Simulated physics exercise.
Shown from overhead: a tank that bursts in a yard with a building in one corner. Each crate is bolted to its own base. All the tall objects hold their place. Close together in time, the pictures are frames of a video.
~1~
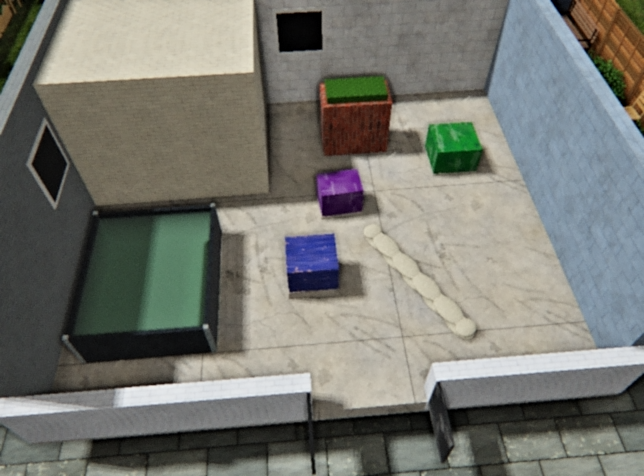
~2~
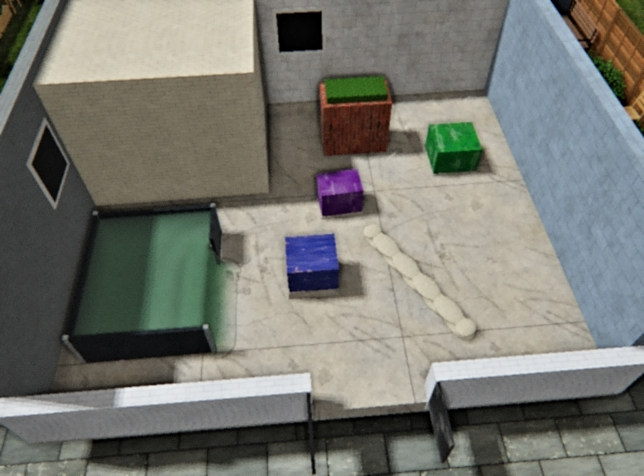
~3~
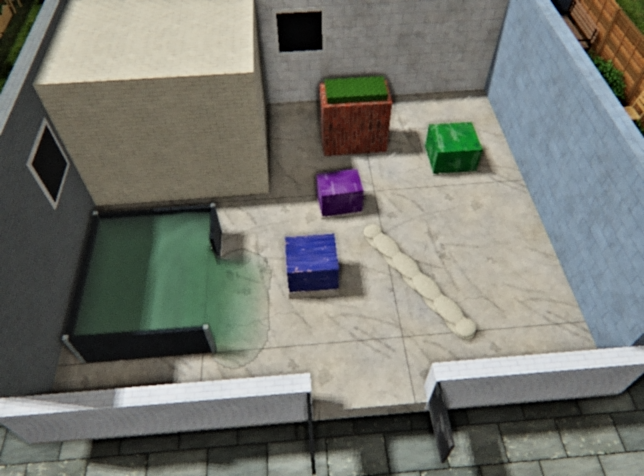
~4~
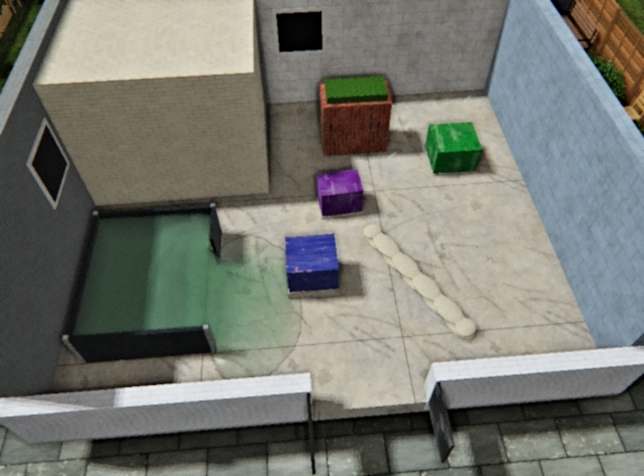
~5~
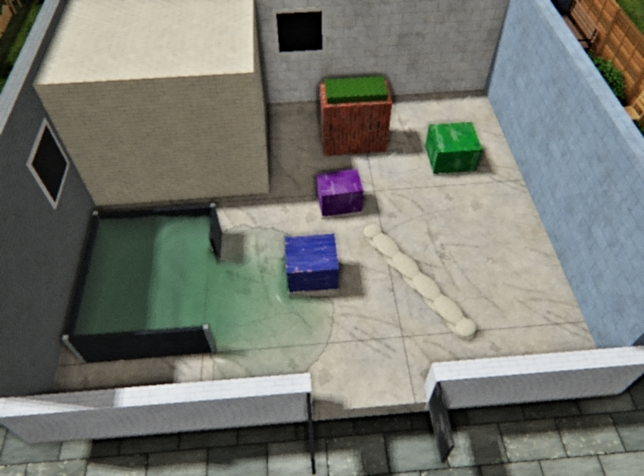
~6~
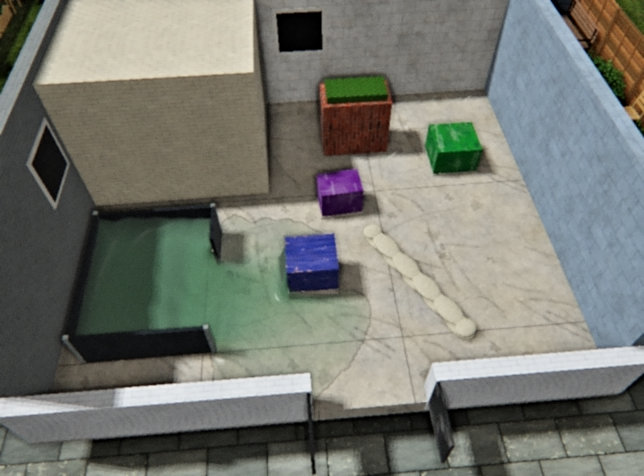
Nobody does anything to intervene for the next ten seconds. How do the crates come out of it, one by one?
In order: The blue crate picks up moisture; the green crate picks up moisture; the purple crate picks up moisture.
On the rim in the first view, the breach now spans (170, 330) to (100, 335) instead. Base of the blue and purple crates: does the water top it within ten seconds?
My reading: Blue stays untouched, purple gets drenched.
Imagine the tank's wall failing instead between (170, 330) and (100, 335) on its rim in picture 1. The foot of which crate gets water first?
The blue-painted one.
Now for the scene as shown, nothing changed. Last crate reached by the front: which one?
That's the one in green.
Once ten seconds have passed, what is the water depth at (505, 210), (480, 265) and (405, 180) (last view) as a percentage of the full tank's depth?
2, 4 and 6 in a hundred, in turn.
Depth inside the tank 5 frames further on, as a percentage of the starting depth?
About 60 %.
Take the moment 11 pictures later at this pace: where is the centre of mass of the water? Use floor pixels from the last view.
I reckon somewhere around (248, 299).
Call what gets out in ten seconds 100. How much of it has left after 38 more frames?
Near 75 in a hundred.
A moment on, water covers 25 % of the floor; the blue crate water round its plinth, the green crate not reached, the purple crate water round its plinth.
Next, water covers 40 % of the floor; the blue crate water round its plinth, the green crate not reached, the purple crate water round its plinth.
Then, water covers 60 % of the floor; the blue crate water round its plinth, the green crate water round its plinth, the purple crate water round its plinth.
Later, water covers 90 % of the floor; the blue crate water round its plinth, the green crate water round its plinth, the purple crate water round its plinth.
In the end, water covers 100 % of the floor; the blue crate was topped, the green crate was topped, the purple crate was topped.
